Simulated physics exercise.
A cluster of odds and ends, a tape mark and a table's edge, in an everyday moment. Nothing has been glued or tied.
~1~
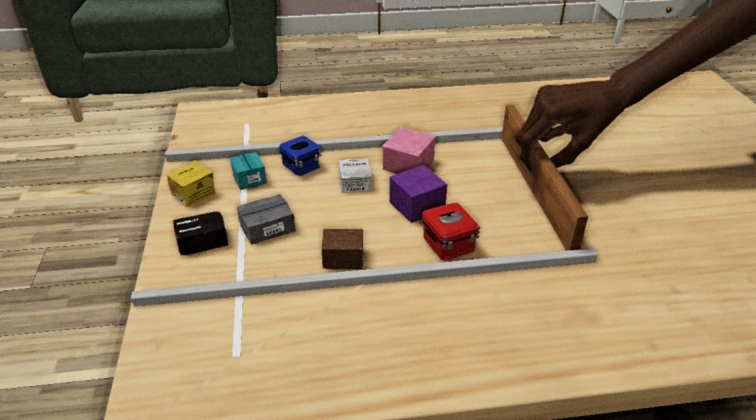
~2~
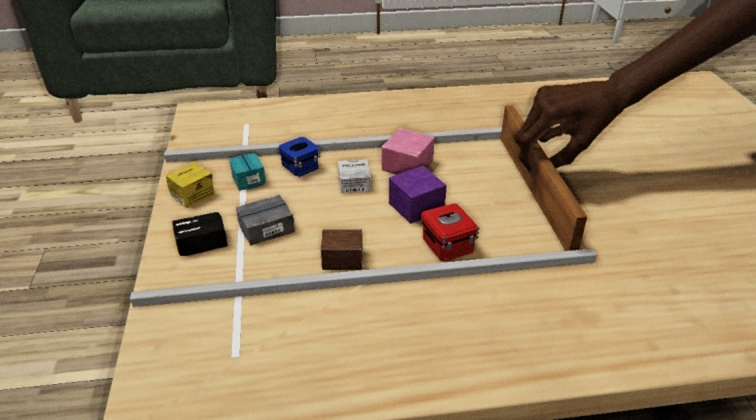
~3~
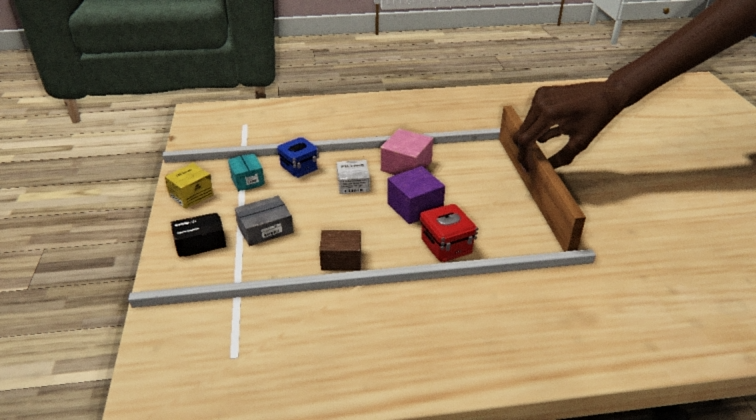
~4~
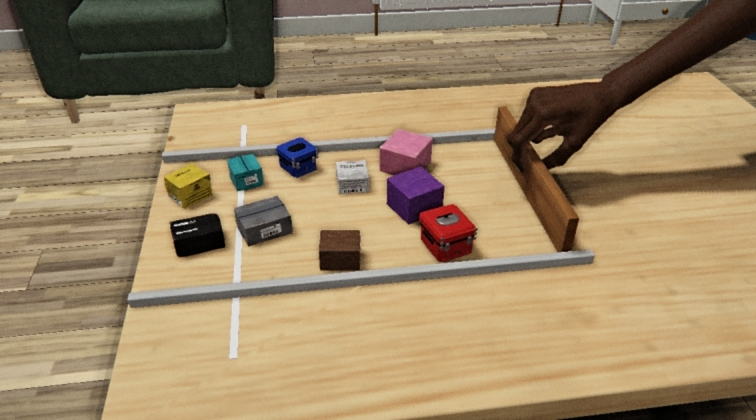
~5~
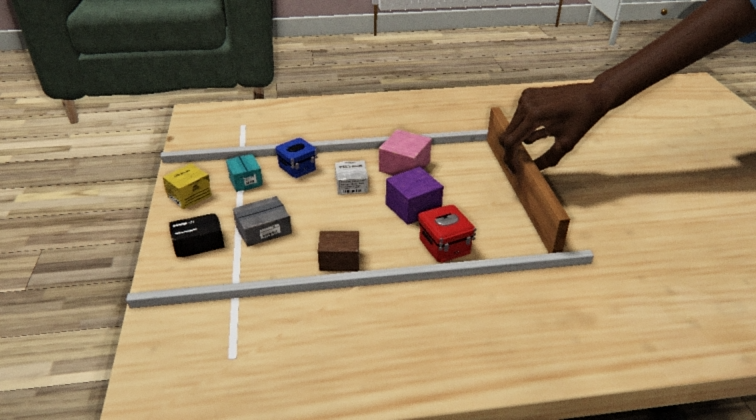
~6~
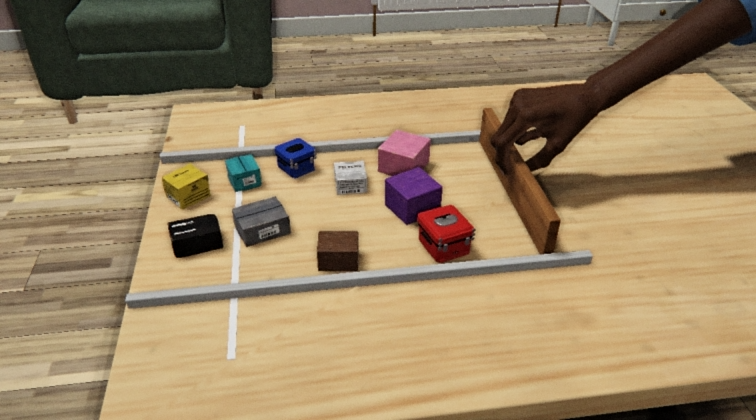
At the start, a hand holds a wooden board upright at the right end of two grey rails, with colourful boxes and blocks scattered between them and a white tape line at left. The hand then slides the board slightly left, leaving a gap before the boxes, which stay in nearly the same arrangement.
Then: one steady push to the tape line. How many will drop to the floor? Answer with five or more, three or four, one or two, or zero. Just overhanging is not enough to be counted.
The count that falls is one or two.
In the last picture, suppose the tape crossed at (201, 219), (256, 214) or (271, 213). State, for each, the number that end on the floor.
First 7, then 0, then 0.
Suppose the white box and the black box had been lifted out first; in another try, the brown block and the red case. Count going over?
You'd see 0 fallen, and 2 in the other try.
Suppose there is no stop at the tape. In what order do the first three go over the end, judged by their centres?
It runs the black box, the yellow box, and lastly the turquoise box.
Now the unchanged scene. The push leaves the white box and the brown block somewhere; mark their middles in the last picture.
The white box finishes at (177, 201); the brown block finishes at (169, 268).
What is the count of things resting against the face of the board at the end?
Counting them up gives 3.
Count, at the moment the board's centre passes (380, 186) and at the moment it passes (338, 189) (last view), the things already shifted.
Moved so far: 5, later 6.
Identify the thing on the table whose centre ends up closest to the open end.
Foremost one: Turquoise box.
Early on, none off yet; yellow box at rest near (187, 186); black box at rest near (196, 235); turquoise box at rest near (243, 173).
A while later, none off yet; yellow box moving near (177, 190); black box travelled about its own width near (162, 243); turquoise box travelled about its own width near (204, 178).
Finally, the number that fall off is one or two; lost, black box and yellow box.
